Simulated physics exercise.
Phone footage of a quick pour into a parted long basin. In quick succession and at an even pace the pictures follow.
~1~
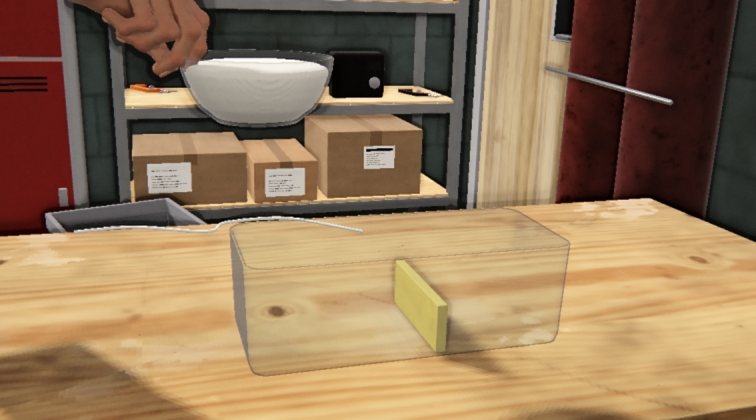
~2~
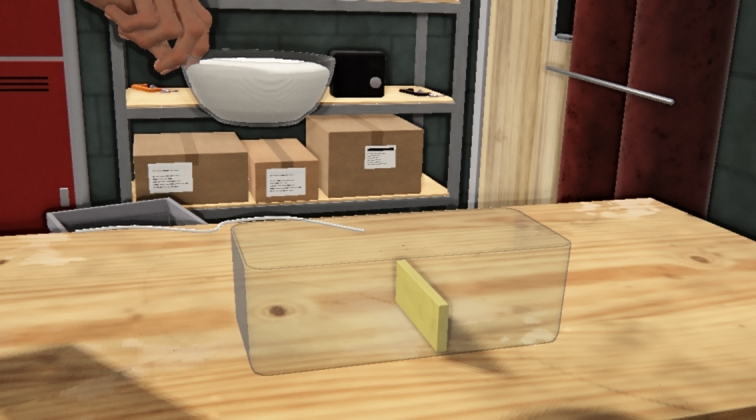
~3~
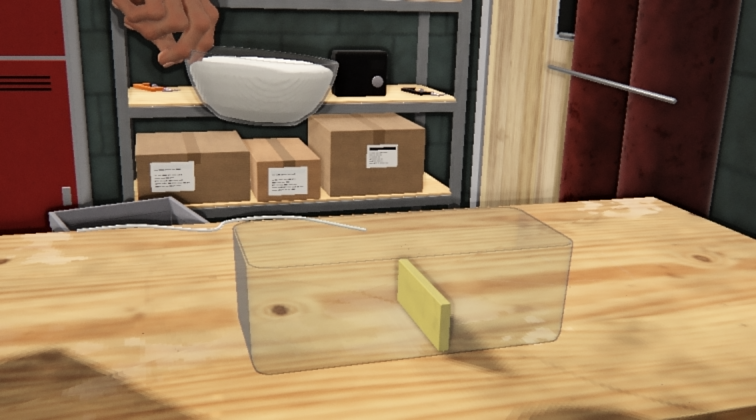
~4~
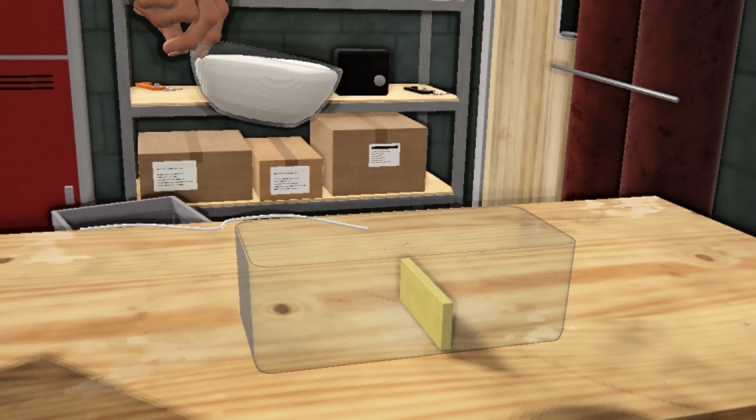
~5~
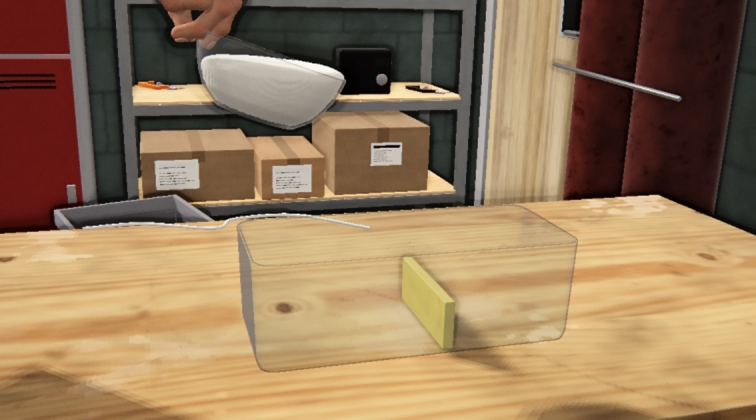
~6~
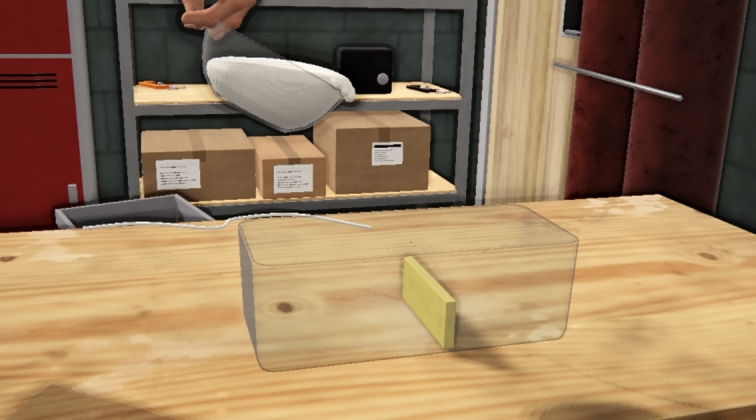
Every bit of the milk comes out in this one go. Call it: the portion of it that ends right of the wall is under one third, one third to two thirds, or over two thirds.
Under one third.
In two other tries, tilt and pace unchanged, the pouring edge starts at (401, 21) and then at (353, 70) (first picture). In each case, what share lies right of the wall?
Roughly 80 percent on the first try and 20 percent on the second.
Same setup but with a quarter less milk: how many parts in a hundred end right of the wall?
5 per cent.
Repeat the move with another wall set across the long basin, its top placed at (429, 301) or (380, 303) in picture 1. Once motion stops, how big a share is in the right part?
15 %, then 60 %.
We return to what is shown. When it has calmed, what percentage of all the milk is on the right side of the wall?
0 % or thereabouts.
A moment on, the bowl is tipped on its side and 18 per cent is still to pour, 34 is left of the wall and 0 right of it.
Next, the bowl is tipped on its side and 1 per cent is still to pour, 91 is left of the wall and 1 right of it.
Then the bowl is tipped on its side and 0 per cent is still to pour, 96 is left of the wall and 2 right of it.
Later the bowl is tipped on its side and 0 per cent is still to pour, 96 is left of the wall and 2 right of it.
Finally, 96 per cent lies left of the wall, 2 right of it and 2 outside.
